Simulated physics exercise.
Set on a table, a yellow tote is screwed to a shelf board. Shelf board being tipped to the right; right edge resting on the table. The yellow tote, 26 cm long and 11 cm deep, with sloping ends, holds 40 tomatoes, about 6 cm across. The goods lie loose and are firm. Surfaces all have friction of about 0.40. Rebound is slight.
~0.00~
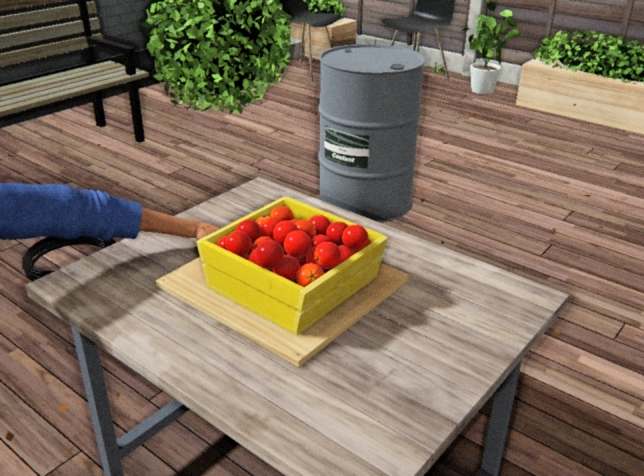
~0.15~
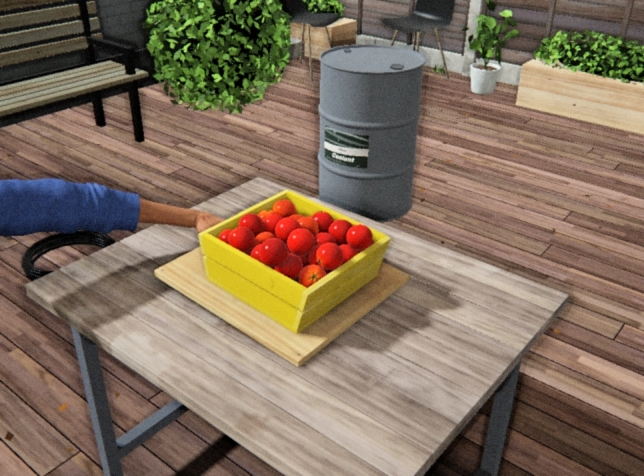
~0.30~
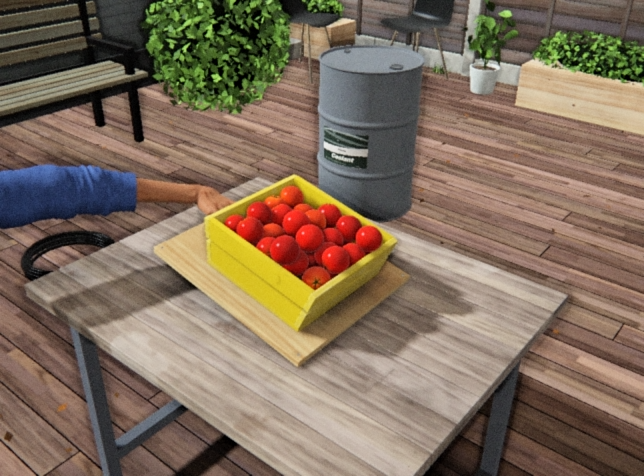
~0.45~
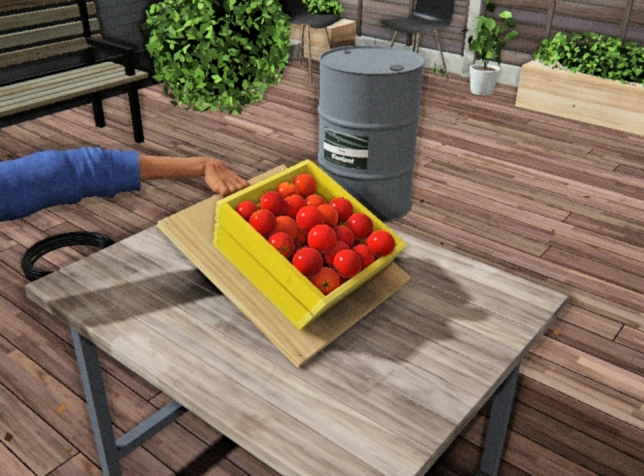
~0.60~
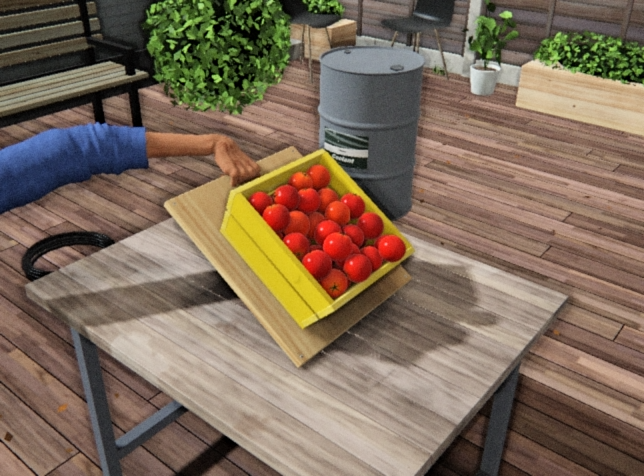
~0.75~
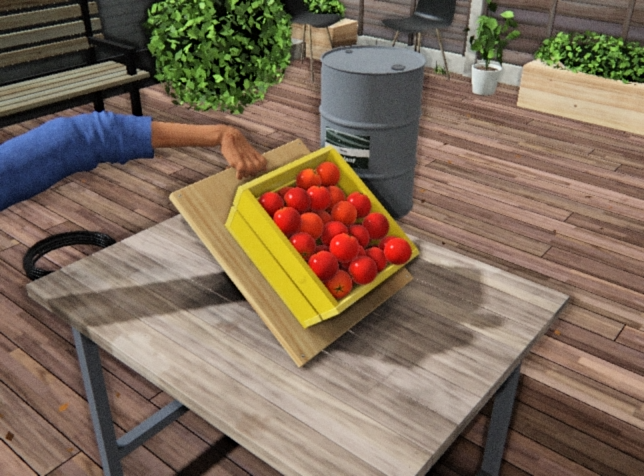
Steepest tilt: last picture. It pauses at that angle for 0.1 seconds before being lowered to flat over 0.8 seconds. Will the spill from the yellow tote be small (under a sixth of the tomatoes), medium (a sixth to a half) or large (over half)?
Small.
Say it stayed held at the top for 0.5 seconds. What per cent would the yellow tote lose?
Yellow tote: 0%.
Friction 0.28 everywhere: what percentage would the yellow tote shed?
In that case yellow tote 0 per cent.
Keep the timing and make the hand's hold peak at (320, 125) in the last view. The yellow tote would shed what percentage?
Yellow tote: 50 %.
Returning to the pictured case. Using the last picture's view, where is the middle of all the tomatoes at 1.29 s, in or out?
They're centred near (304, 246).
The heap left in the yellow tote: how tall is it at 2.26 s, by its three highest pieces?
15 cm or so.
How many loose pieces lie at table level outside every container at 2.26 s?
Estimated count: 1.
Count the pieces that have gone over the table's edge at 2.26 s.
Number of pieces - roughly 0.
After 0.99 s, tilt 33°; yellow tote 39 in, 1 out.
After 1.29 s, tilt 15°; yellow tote 39 in, 1 out.
After 1.71 s, tilt 0°; yellow tote 39 in, 1 out.
Final count (at 2.26 s), yellow tote 39 in, 1 out. Asked share, 1 of 40, 2 per cent.
